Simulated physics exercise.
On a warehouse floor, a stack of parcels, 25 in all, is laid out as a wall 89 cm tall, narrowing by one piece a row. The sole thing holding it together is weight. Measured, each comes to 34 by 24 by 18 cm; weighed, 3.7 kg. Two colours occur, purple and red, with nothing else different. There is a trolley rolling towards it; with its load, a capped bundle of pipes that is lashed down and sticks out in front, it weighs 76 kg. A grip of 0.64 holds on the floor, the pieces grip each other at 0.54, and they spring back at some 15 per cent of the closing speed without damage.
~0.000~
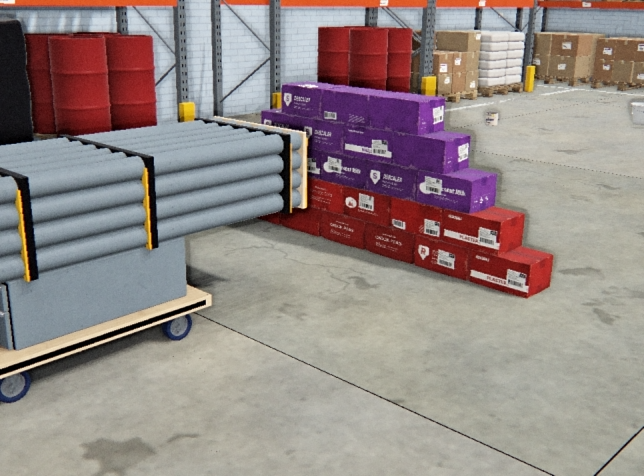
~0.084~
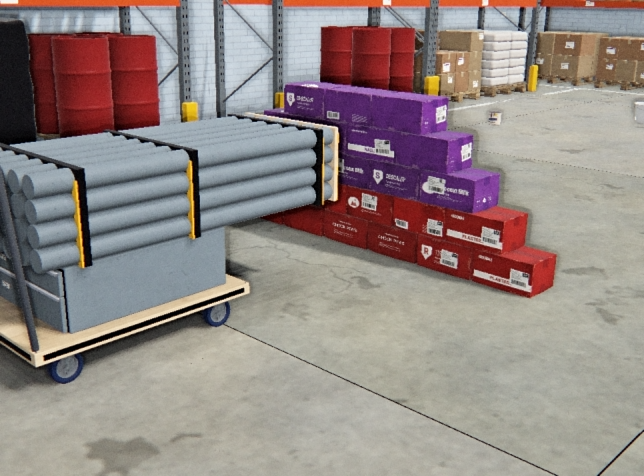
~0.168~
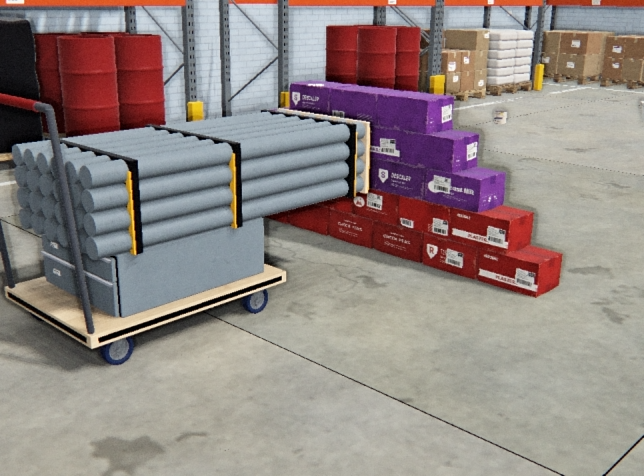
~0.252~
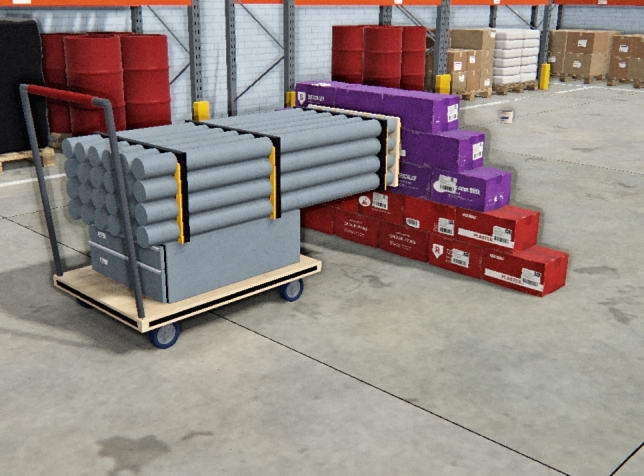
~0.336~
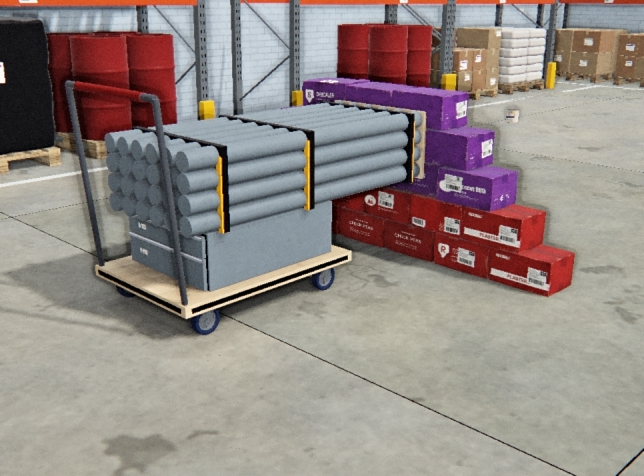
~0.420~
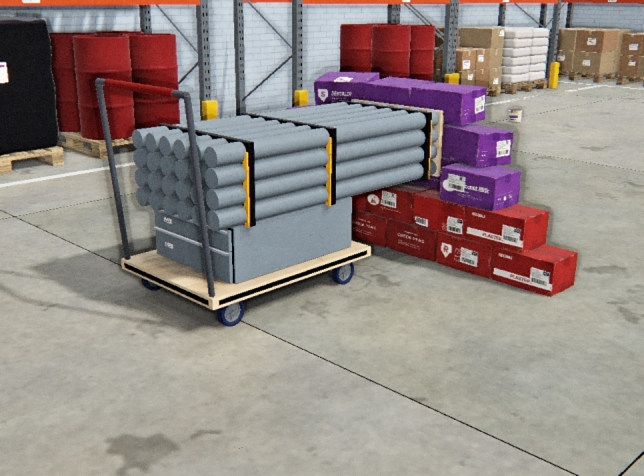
A loaded trolley rolls right and its grey pipes push into stacked purple and red boxes.
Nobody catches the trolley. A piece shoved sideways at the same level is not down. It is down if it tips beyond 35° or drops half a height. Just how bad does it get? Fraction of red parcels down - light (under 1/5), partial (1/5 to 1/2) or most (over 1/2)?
Light.
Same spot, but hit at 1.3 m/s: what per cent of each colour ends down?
Red 30%, purple 100%.
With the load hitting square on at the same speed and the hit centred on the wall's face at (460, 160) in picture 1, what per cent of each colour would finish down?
Red 0 %, purple 50 %.
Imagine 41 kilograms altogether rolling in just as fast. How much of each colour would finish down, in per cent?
Share down - red: 0; purple: 80 (per cent).
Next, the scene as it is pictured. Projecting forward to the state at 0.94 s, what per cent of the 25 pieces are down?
By that time it is 40 percent.
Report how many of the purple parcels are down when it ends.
The purple ones end with 10 down.
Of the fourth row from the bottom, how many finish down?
4 in total.
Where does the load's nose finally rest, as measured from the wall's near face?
Rest position: Approx. 80 centimetres beyond.
Around 0.62 s, load 42 cm past the wall's line, still rolling; none of the 13 red parcels down (7 of 25 in all colours); top red parcel unmoved; top purple parcel tipped 32°, 16 cm lower.
Around 0.94 s, load 72 cm past the wall's line, still rolling; none of the 13 red parcels down (10 of 25 in all colours); top red parcel displaced 26 mm; top purple parcel on its side.
Finally (2.3 s), load 78 cm past the wall's line, stopped; none of the 13 red parcels down (10 of 25 in all colours); top red parcel displaced 26 mm; top purple parcel on its side. That is 0 per cent. Seen by the last camera, middles, top red parcel near (318, 179), top purple parcel near (549, 190).
